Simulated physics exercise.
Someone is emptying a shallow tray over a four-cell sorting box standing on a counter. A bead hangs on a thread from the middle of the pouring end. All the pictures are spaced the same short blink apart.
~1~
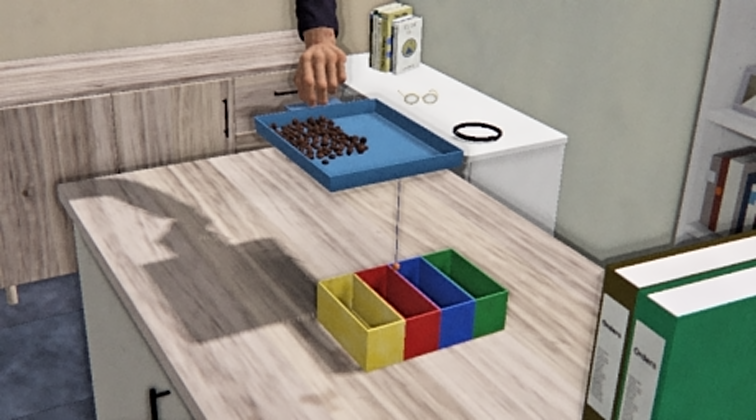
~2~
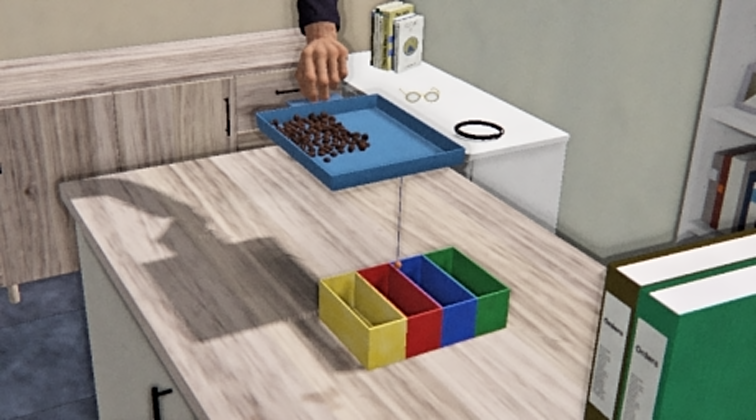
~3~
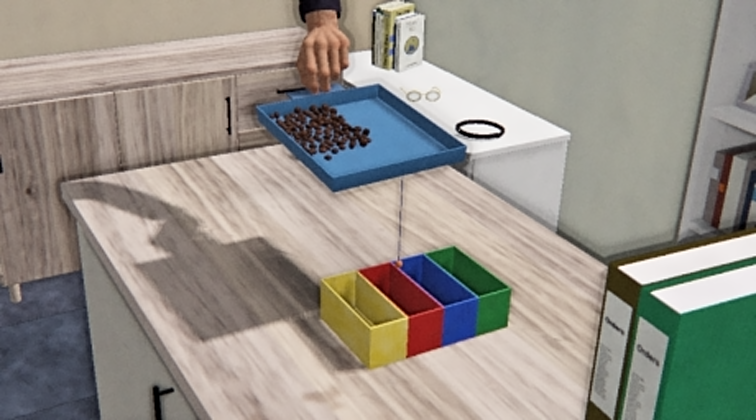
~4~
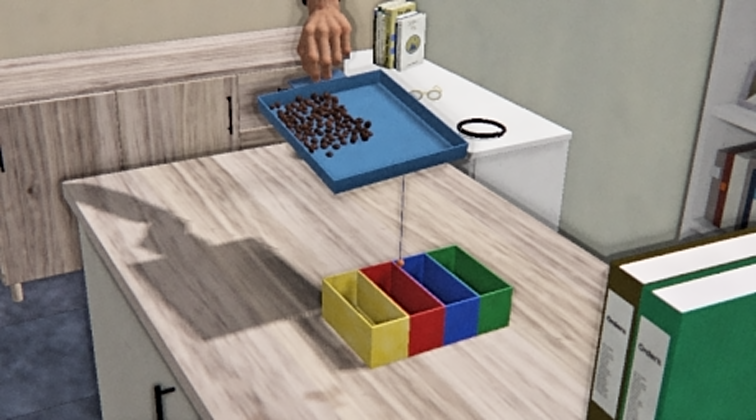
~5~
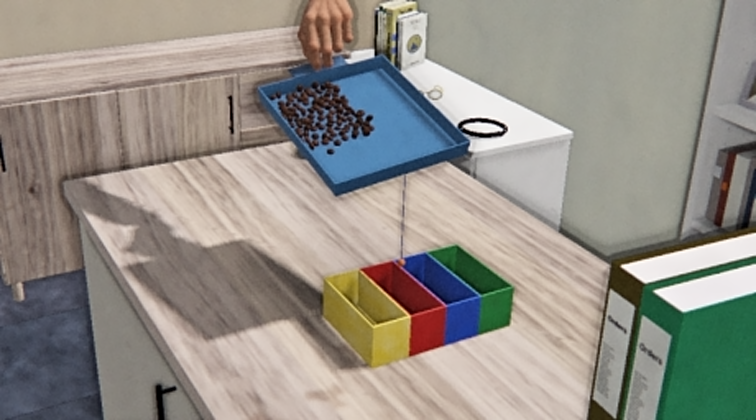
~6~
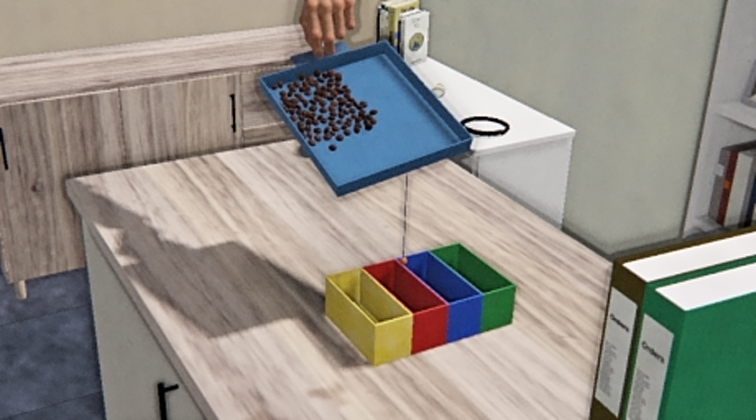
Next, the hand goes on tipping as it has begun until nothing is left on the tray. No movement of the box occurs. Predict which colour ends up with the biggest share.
The biggest share goes to yellow.
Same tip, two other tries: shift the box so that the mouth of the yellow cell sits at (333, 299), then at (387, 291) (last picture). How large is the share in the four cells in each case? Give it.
In order, about 100 and 20 in a hundred.
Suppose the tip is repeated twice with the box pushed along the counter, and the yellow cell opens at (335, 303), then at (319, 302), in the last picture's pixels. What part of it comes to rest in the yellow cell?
First position: Some 50 %; second position: Some 20 %.
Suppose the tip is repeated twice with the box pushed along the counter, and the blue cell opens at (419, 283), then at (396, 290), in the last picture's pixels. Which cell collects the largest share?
So it would be the cell in yellow first and the red cell after that.
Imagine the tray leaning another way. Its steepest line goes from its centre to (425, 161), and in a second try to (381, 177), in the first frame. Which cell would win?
Try A: The green cell / try B: The cell in yellow.
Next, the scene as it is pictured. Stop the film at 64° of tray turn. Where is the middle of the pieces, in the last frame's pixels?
The load is centred about (346, 173).
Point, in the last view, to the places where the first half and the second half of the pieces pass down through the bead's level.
Roughly at (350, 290) first, and then at (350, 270).
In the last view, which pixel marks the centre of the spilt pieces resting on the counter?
Look around (327, 356) in the last picture.
Just after the last frame, tray tipped steeply; almost all on the tray; just a few falling or outside the box.
A moment on, tray tipped past a quarter turn; roughly a third on the tray; roughly a quarter in the yellow cell; just a few in the red cell; roughly a third falling or outside the box.
Further on, tray tipped past a quarter turn; roughly two thirds in the yellow cell; just a few in the red cell; roughly a third falling or outside the box.
When it is over, tray tipped past a quarter turn; roughly two thirds in the yellow cell; just a few in the red cell; not one in the blue cell; not one in the green cell; roughly a third outside the box.
